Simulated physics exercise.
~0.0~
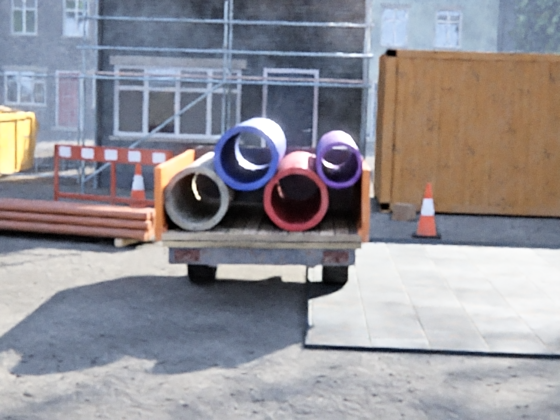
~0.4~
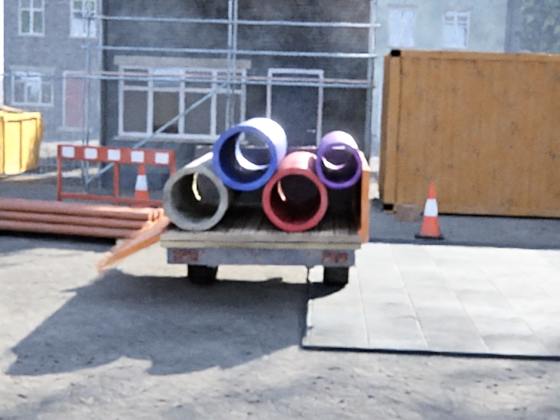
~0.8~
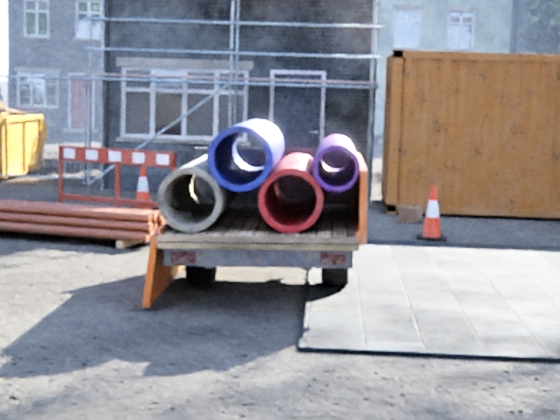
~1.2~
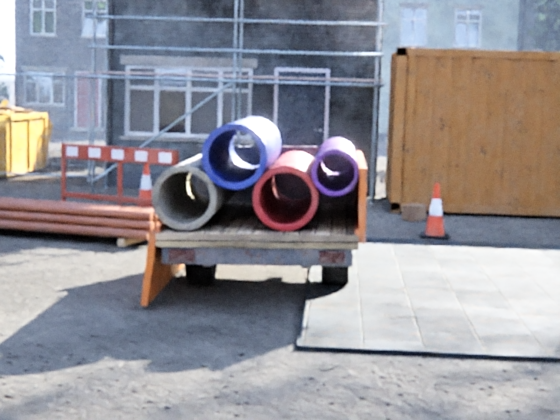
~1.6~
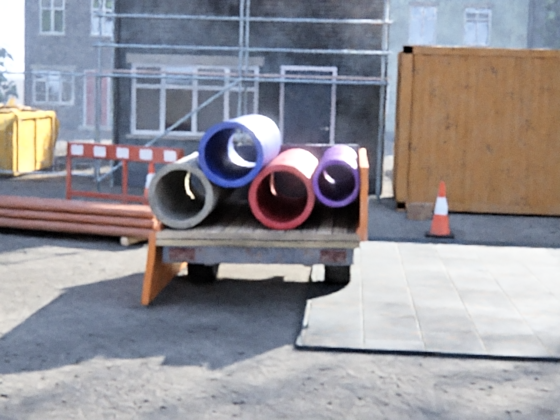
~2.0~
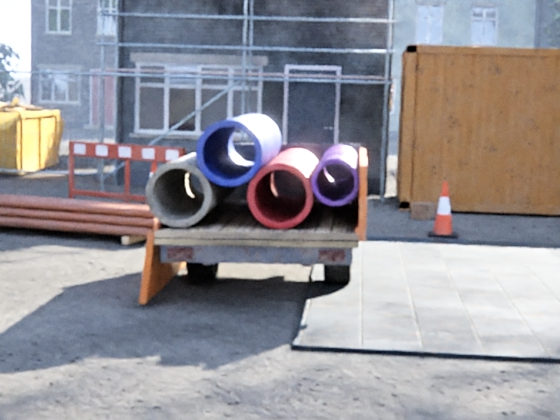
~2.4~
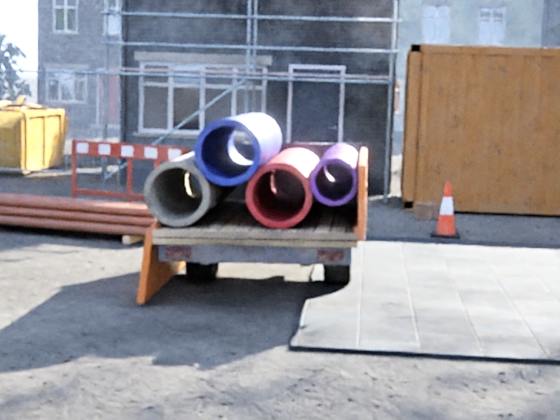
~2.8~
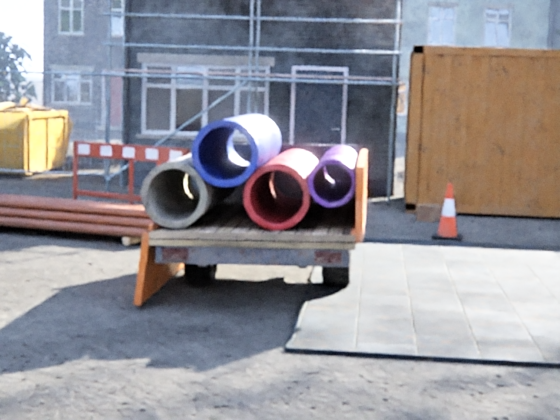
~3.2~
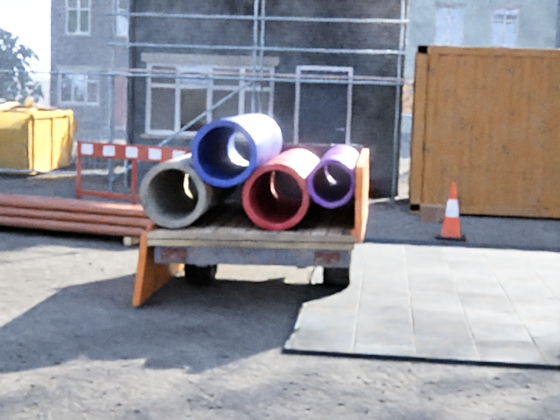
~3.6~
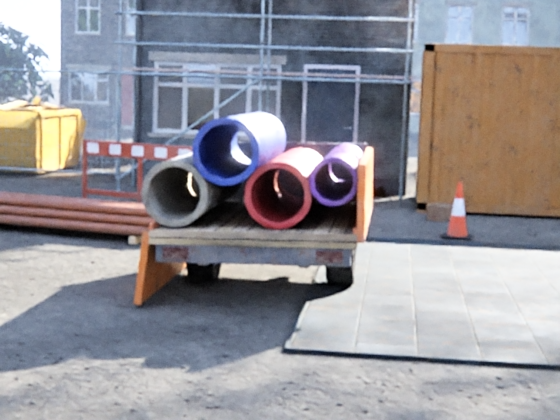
Four thick pipes on a parked trailer shifting slightly as the left drop side swings down, then settling, all still aboard.
